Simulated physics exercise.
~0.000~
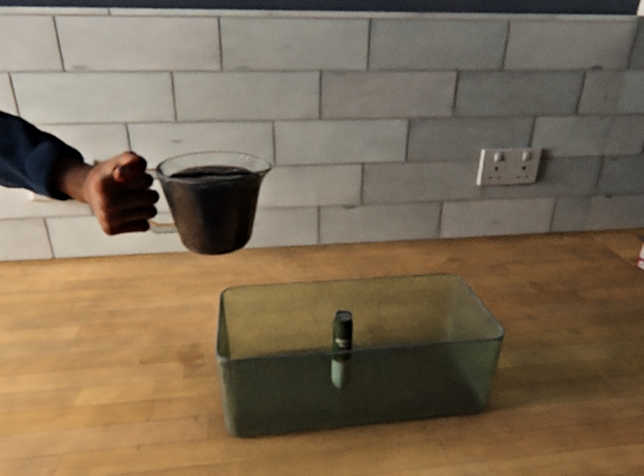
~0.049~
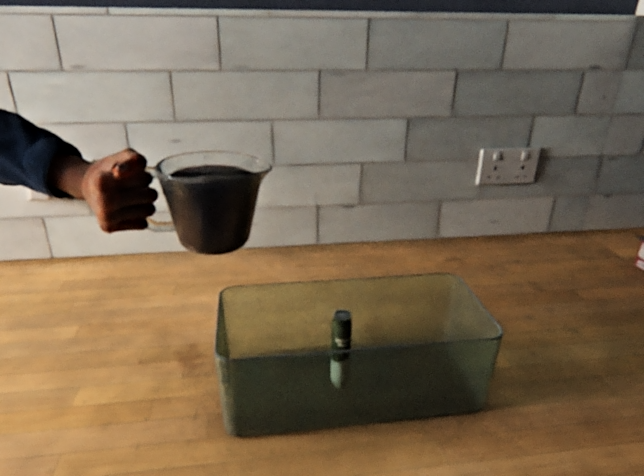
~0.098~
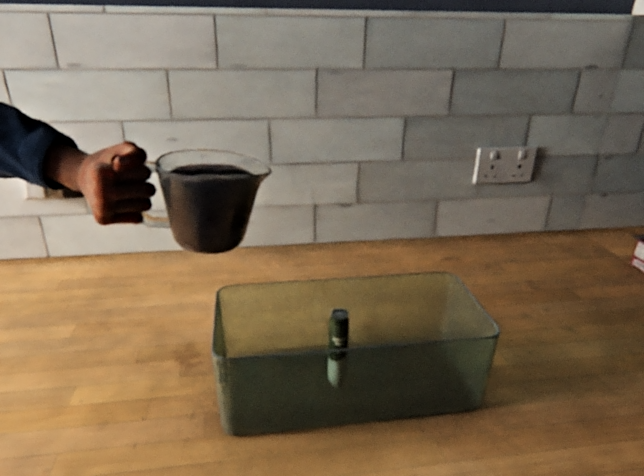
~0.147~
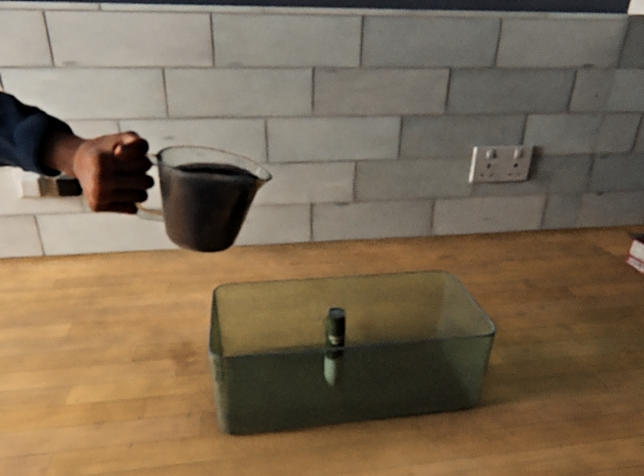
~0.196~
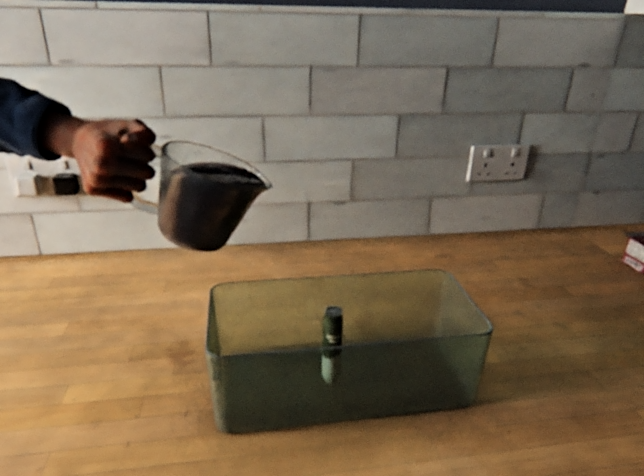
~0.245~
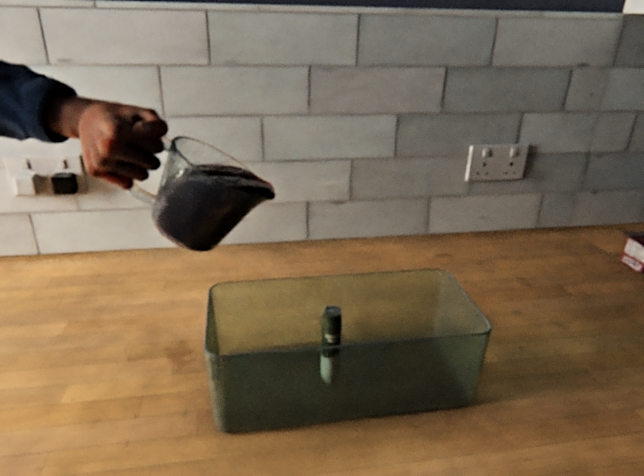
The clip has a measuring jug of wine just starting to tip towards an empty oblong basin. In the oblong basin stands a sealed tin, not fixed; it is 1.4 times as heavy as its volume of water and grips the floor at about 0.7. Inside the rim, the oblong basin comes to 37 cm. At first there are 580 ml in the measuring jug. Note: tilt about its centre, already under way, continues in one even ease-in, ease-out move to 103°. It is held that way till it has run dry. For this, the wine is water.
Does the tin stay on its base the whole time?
It's going to be knocked down.
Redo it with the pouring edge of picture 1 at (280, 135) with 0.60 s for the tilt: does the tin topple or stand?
Then the tin comes down.
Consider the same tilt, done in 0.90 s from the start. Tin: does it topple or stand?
Result: Tin tipped over.
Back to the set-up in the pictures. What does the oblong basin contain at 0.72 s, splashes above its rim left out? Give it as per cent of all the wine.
The share is close to 84 percent.
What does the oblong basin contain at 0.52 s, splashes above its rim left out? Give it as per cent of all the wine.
About 24 per cent.
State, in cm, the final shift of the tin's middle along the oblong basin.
The middle of the tin ends some 8.0 cm along the basin.
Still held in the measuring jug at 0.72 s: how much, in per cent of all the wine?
Some 4 per cent.
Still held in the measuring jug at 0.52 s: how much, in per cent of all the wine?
Roughly 38 per cent.
After 0.52 s the tilt is 93° and 39 per cent is still to pour; the tin stands where it began.
After 0.72 s the tilt is 103° and 4 per cent is still to pour; the tin leans 18°.
After 0.92 s the tilt is 103° and 0 per cent is still to pour; the tin lies on its side.
After 1.15 s the tilt is 103° and 0 per cent is still to pour; the tin lies on its side.
In the end the tin lies on its side.
